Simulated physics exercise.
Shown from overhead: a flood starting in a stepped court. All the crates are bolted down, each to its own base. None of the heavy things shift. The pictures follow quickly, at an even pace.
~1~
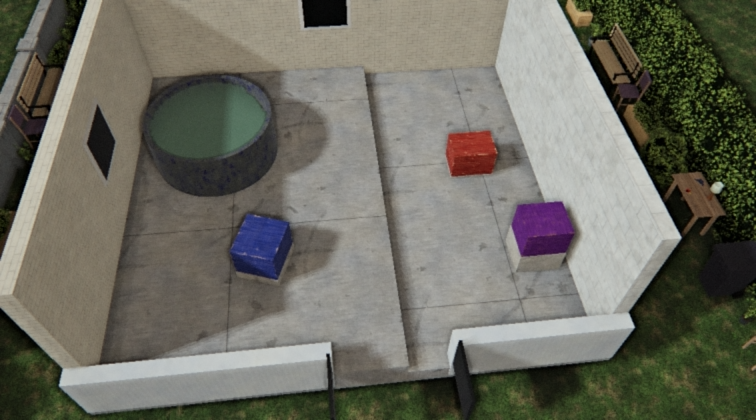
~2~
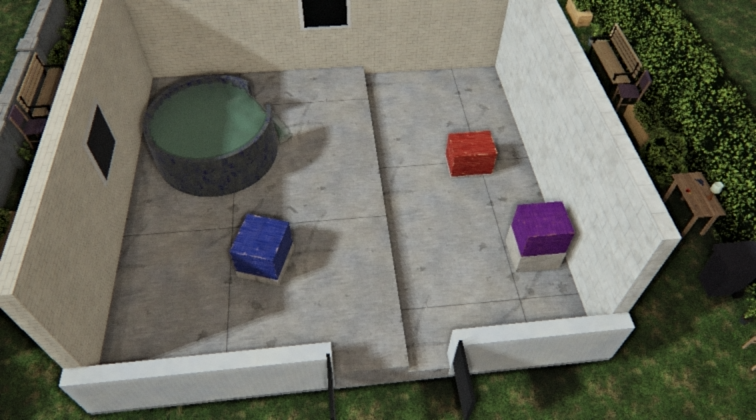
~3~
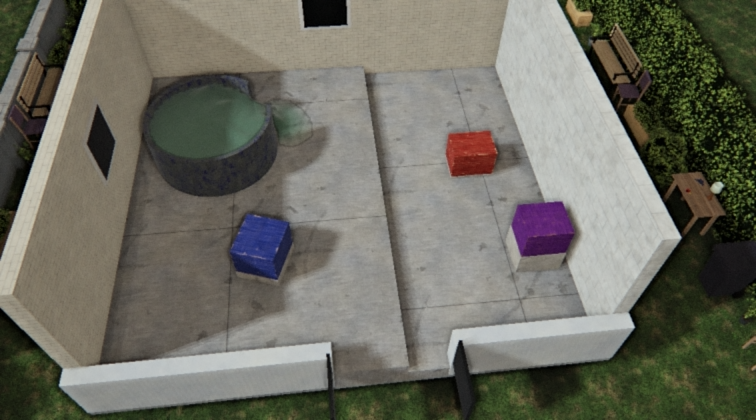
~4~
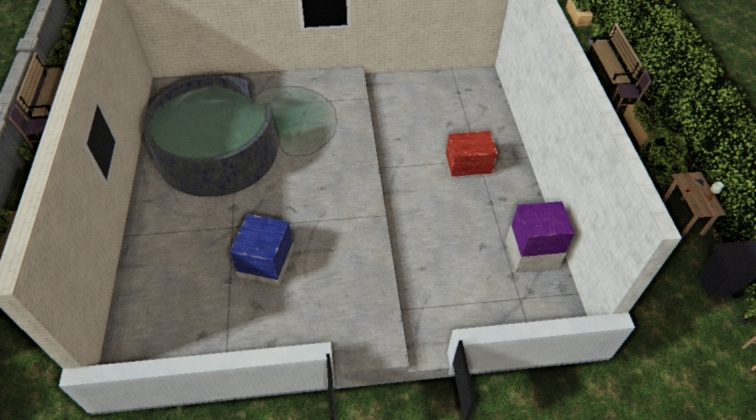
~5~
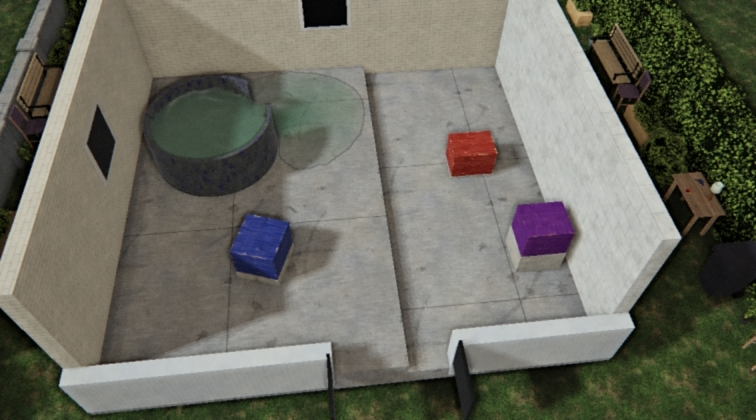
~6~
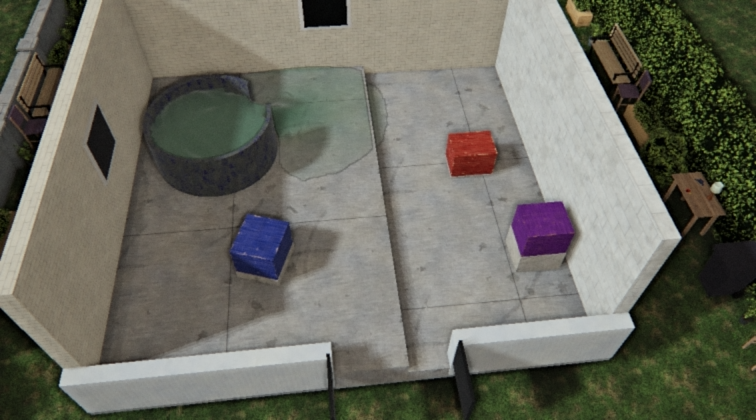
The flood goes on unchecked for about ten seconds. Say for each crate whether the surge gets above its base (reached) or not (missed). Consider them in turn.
The blue crate is missed by the water, the purple crate is missed by the water, the red crate is reached by the water.
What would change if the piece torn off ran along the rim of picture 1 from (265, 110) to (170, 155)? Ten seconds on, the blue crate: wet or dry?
In that case the blue crate is flooded.
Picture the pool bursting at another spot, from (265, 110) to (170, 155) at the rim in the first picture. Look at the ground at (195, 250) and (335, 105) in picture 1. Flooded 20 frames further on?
Taking them in turn: Underwater, then left clear.
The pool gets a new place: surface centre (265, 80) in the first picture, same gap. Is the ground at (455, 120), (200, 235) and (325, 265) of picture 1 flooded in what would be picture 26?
As listed: Flooded, no water, clear.
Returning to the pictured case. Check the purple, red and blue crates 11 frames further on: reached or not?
Log - purple crate: Spared; red crate: Hit; blue crate: Spared.
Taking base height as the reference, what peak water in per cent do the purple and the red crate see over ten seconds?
Around 70 in a hundred for the first and 560 in a hundred for the second.
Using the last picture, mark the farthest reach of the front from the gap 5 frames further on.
Approximate pixel: (484, 68).
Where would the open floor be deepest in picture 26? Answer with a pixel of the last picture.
Close to (498, 84).
A moment on, water covers 30 % of the floor; the blue crate not reached, the purple crate not reached, the red crate water round its plinth.
Next, water covers 35 % of the floor; the blue crate not reached, the purple crate not reached, the red crate water round its plinth.
Then, water covers 45 % of the floor; the blue crate not reached, the purple crate water round its plinth, the red crate water round its plinth.
Later, water covers 60 % of the floor; the blue crate not reached, the purple crate water round its plinth, the red crate water round its plinth.
In the end, water covers 60 % of the floor; the blue crate stayed above the water, the purple crate stayed above the water, the red crate was topped.
